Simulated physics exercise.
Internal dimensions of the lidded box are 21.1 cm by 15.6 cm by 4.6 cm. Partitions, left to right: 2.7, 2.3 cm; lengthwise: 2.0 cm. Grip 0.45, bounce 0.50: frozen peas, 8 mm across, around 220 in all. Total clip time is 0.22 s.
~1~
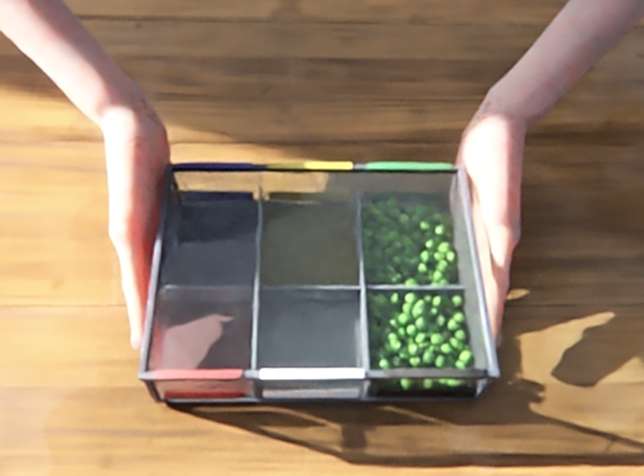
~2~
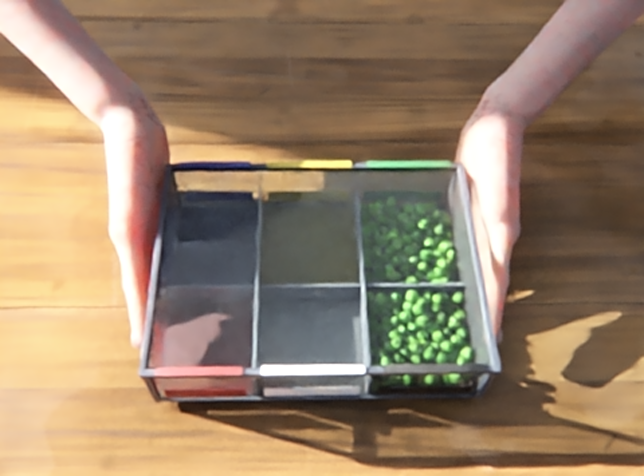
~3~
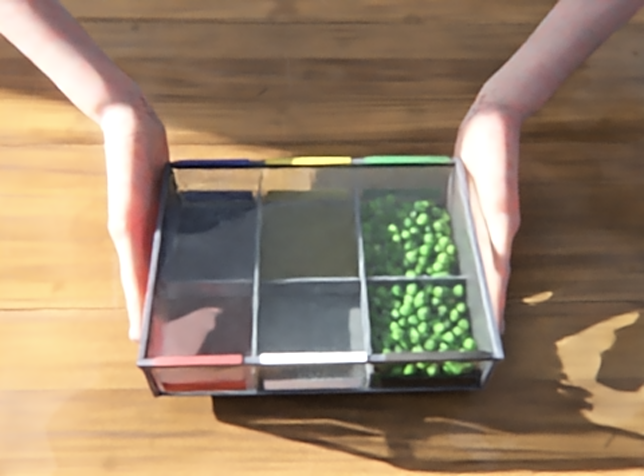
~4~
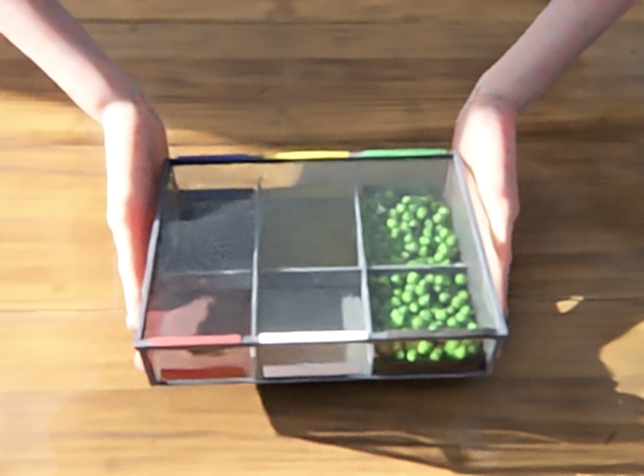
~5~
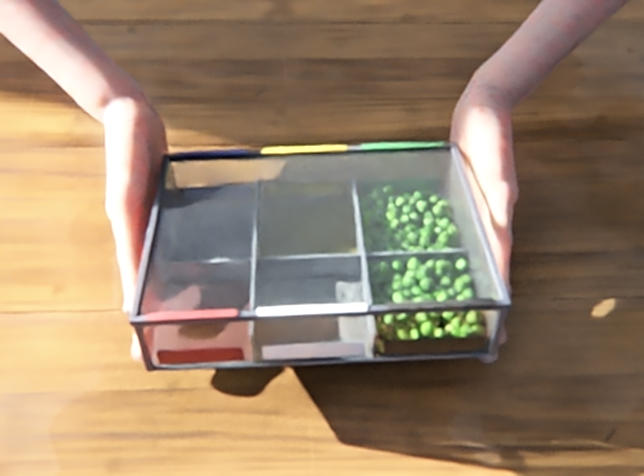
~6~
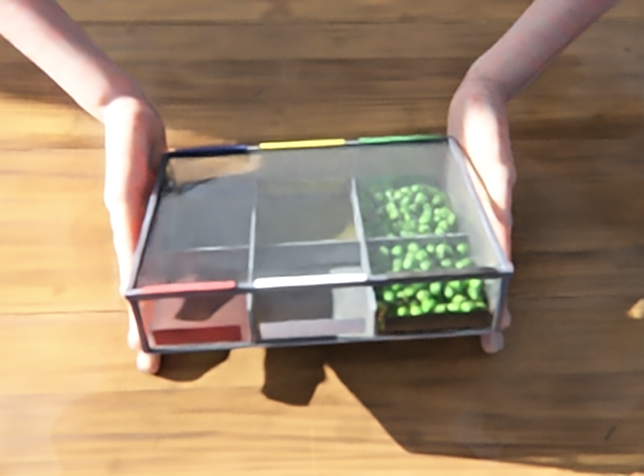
Above a sunlit wooden surface, two hands gradually tilting a clear divided box backward, green peas staying in its right-hand compartments.
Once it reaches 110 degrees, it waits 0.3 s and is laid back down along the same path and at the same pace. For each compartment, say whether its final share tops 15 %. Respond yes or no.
Red: No; blue: No; green: Yes; yellow: Yes; white: No; black: No.
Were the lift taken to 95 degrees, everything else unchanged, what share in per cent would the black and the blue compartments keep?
With that change you'd see black at 0 % and blue at 5 %.
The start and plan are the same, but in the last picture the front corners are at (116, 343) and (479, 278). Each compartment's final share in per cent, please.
So it works out as red at 0 percent, blue at 75 percent, green at 5 percent, yellow at 20 percent, white at 0 percent and black at 0 percent.
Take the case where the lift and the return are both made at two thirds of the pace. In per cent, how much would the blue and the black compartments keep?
I'd say blue 5 percent, black 0 percent.
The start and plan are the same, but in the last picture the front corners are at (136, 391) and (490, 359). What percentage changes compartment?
It would come to roughly 90 percent.
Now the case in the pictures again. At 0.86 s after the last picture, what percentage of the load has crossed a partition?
At that time I'd say around 60 per cent.
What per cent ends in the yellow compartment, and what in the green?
The yellow one gets 25 per cent and the green one 65 per cent.
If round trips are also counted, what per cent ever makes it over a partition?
60 %, roughly.
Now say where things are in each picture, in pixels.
The first picture shows box tilt 0 degrees, front corners at (146, 374) and (491, 371); green 45 %, black 55 %.
The second picture shows box tilt 1 degrees, front corners at (147, 371) and (492, 367).
The third picture shows box tilt 4 degrees, front corners at (145, 361) and (495, 354), lowest corner left back.
The fourth picture shows box tilt 10 degrees, front corners at (142, 343) and (499, 331), lowest corner left back.
The fifth picture shows box tilt 16 degrees, front corners at (137, 319) and (502, 302), lowest corner left back.
The sixth picture shows box tilt 22 degrees, front corners at (133, 293) and (503, 271), lowest corner left back; green 45 %, black 55 %.
Then, 0.86 s after the last picture, tilt 110 degrees; green 75 %, yellow 25 %.
Then, 1.43 s after the last picture, tilt 58 degrees; blue 5 %, green 70 %, yellow 25 %.
Then, 2.06 s after the last picture, tilt 0 degrees; blue 5 %, green 65 %, yellow 25 %.
In the end, red 0 %, blue 5 %, green 65 %, yellow 25 %, white 0 %, black 0 %.
